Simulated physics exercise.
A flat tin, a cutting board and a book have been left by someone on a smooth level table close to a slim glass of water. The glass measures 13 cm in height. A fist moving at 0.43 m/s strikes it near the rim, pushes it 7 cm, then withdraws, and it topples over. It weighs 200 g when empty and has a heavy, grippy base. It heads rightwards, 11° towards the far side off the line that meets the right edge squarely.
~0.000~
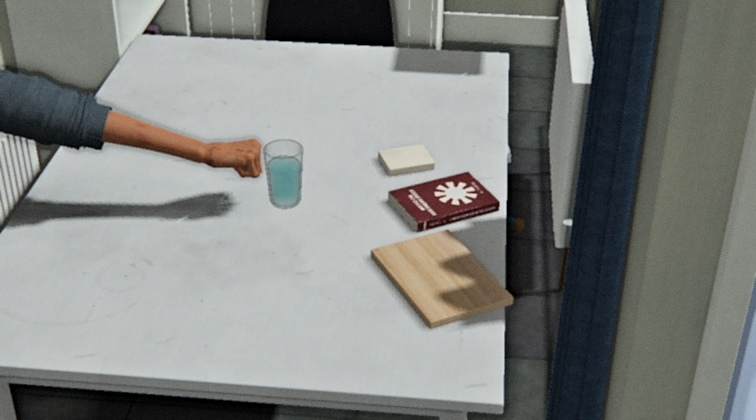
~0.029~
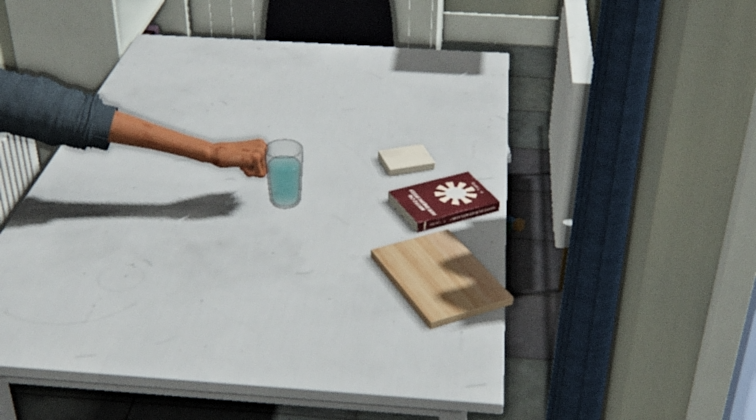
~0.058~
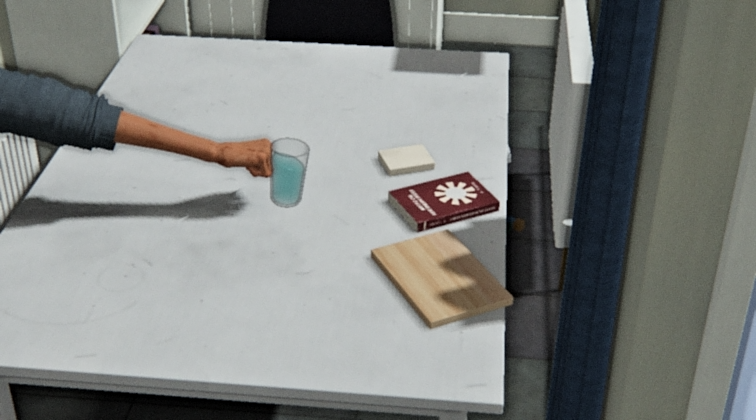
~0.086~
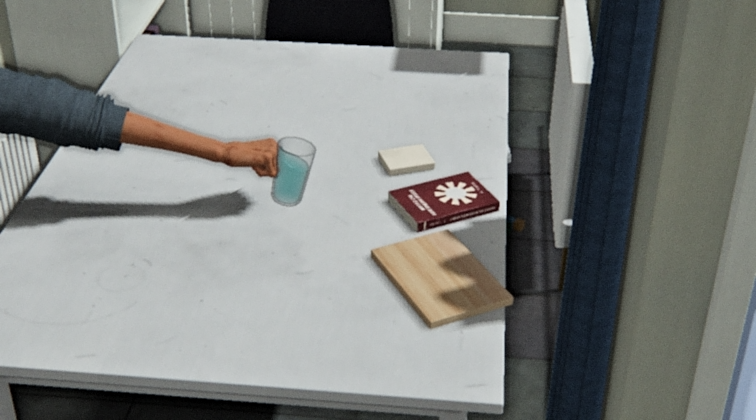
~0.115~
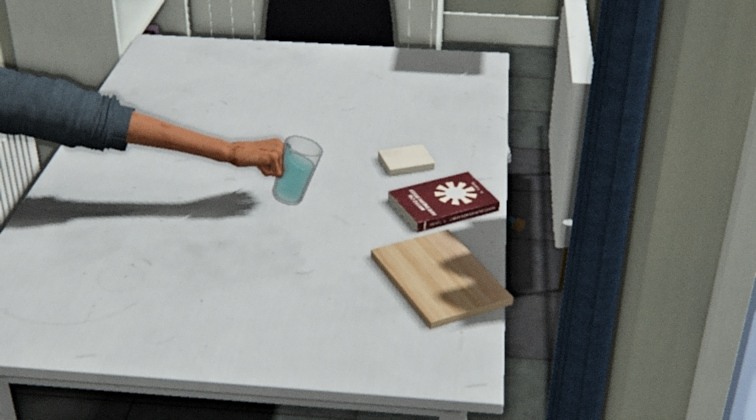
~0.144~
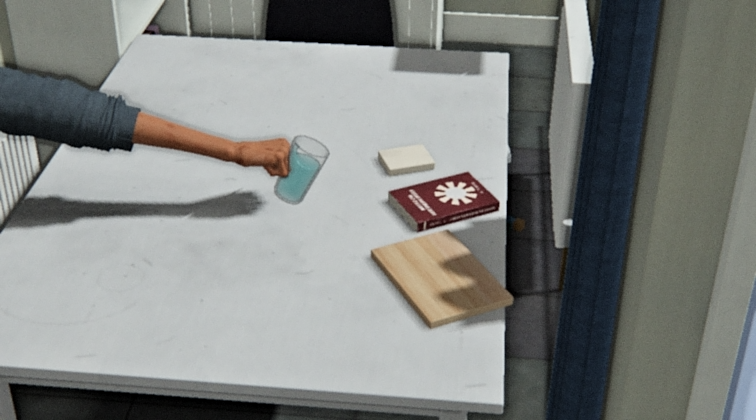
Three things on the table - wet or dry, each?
Flat tin: Wet; cutting board: Wet; book: Wet.
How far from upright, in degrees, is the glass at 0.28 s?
It is at some 62°.
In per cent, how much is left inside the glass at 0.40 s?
Roughly 66 per cent.
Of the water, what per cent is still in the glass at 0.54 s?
Share remaining: Around 34 %.
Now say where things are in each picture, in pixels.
In the first frame, it leans 0°; the fist is at (251, 156); the water meets the walls at (267, 162) and (300, 164); the flat tin is at (406, 156); the cutting board is at (440, 273); the book is at (444, 196).
In the second frame, it leans 0°; the fist is at (257, 155); the water meets the walls at (268, 162) and (300, 164).
In the third frame, it leans 6°; the fist is at (262, 155); the water meets the walls at (272, 153) and (303, 166).
In the fourth frame, it leans 12°; the fist is at (268, 155); the water meets the walls at (278, 147) and (309, 168).
In the fifth frame, it leans 19°; the fist is at (274, 155); the water meets the walls at (282, 159) and (314, 167).
In the sixth frame, it leans 25°; the fist is at (280, 154); the water meets the walls at (284, 166) and (320, 165).
After 0.28 s the tilt is 63° and 99 per cent is in the glass, 0 has run off the table; wet so far, nothing.
After 0.40 s the tilt is 87° and 66 per cent is in the glass, 0 has run off the table; wet so far, flat tin, book.
After 0.54 s the tilt is 87° and 33 per cent is in the glass, 0 has run off the table; wet so far, flat tin, book.
After 0.78 s the tilt is 87° and 17 per cent is in the glass, 10 has run off the table; wet so far, flat tin, cutting board, book.
In the end 5 per cent is in the glass, 48 has run off the table; wet so far, flat tin, cutting board, book.
